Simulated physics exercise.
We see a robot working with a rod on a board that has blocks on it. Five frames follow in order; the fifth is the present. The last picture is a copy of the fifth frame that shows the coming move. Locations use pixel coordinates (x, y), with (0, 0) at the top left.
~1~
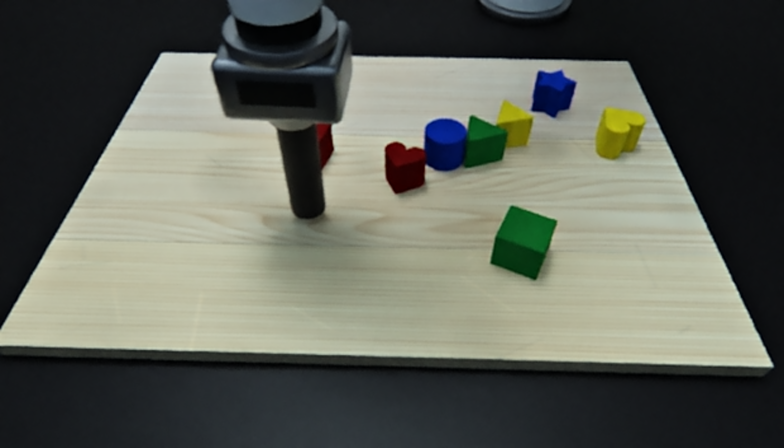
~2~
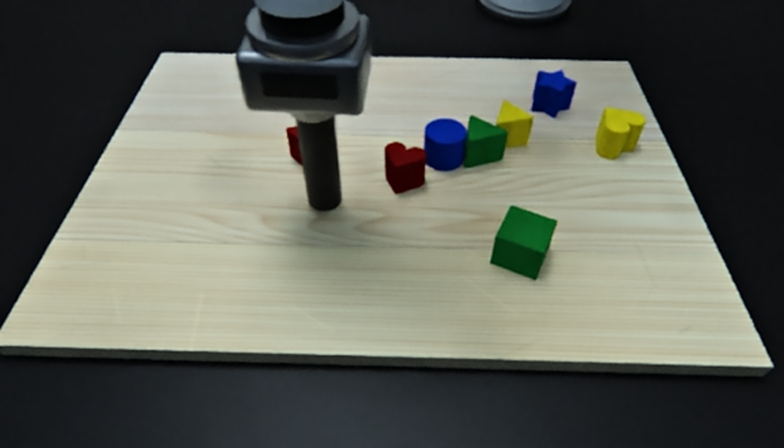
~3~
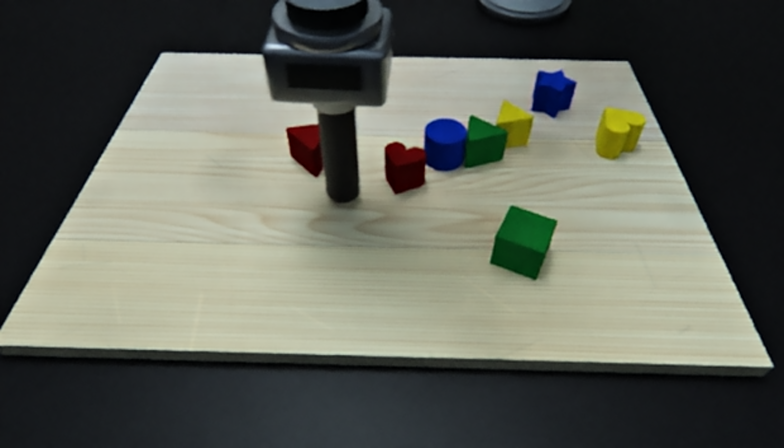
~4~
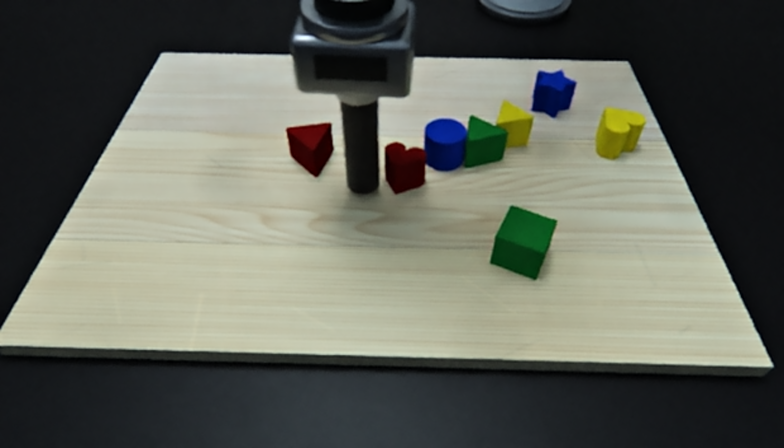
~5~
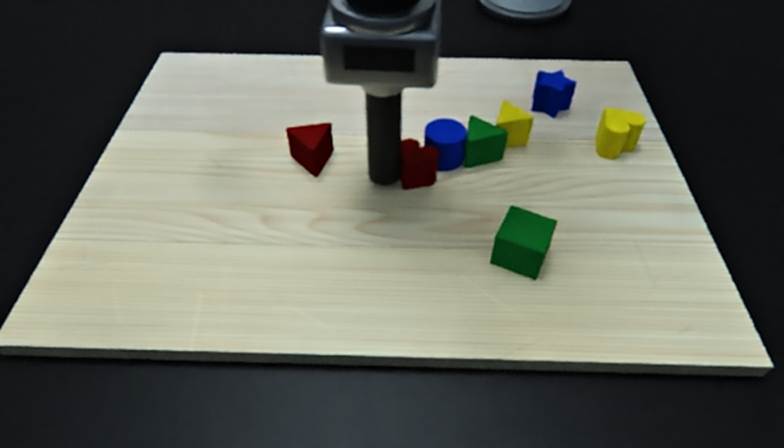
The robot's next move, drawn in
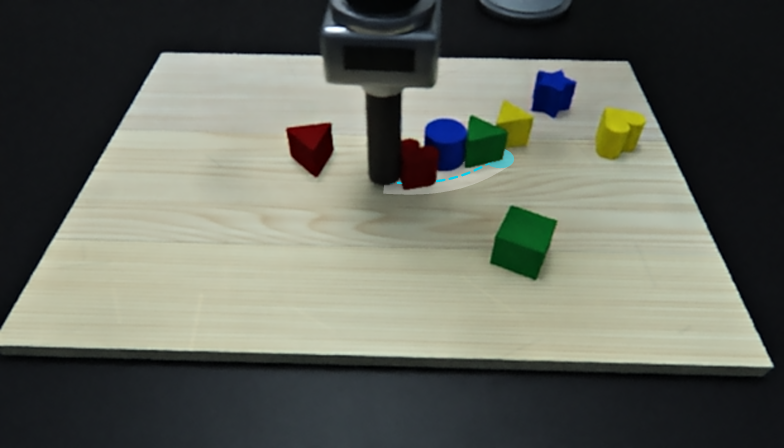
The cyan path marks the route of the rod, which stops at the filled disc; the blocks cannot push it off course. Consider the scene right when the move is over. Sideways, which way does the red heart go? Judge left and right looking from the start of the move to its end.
The right.
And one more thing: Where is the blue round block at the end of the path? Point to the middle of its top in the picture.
It should be at about (460, 119).
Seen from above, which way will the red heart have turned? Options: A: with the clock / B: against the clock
Letter A.
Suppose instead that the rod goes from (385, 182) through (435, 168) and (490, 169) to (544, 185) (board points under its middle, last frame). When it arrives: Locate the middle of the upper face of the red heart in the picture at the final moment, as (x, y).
At (578, 147).
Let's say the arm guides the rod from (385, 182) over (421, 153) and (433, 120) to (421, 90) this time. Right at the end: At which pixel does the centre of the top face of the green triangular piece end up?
I'd guess (506, 127).
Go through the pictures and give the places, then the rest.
In the first frame, rod's lower end at (309, 207); red heart at (404, 153); blue round block at (446, 130); green triangular piece at (483, 128); yellow triangular piece at (512, 113).
In the second frame, rod at (325, 199); blocks still.
In the third frame, rod at (343, 191); blocks still.
In the fourth frame, rod at (363, 183); blocks still.
In the fifth frame, rod at (385, 174); red heart at (417, 150); blue round block at (446, 130); green triangular piece at (483, 128); yellow triangular piece at (512, 113).
Drawn move, from (385, 182) via (427, 182) and (467, 174), ending at (498, 158).
The first path, step by step. One third of the way, rod at (429, 174); red heart at (459, 144), turned 30° anticlockwise; blue round block at (456, 122); green triangular piece at (492, 127); yellow triangular piece at (515, 111).
Two thirds of the way, rod at (469, 166); red heart at (502, 141); blue round block at (460, 119); green triangular piece at (516, 125), turned 50° anticlockwise; yellow triangular piece at (523, 104), turned 15° anticlockwise.
At the end, rod at (500, 150); red heart at (536, 135), turned 20° clockwise; blue round block at (460, 119); green triangular piece at (542, 116), turned 70° anticlockwise; yellow triangular piece at (523, 104), turned 15° anticlockwise.
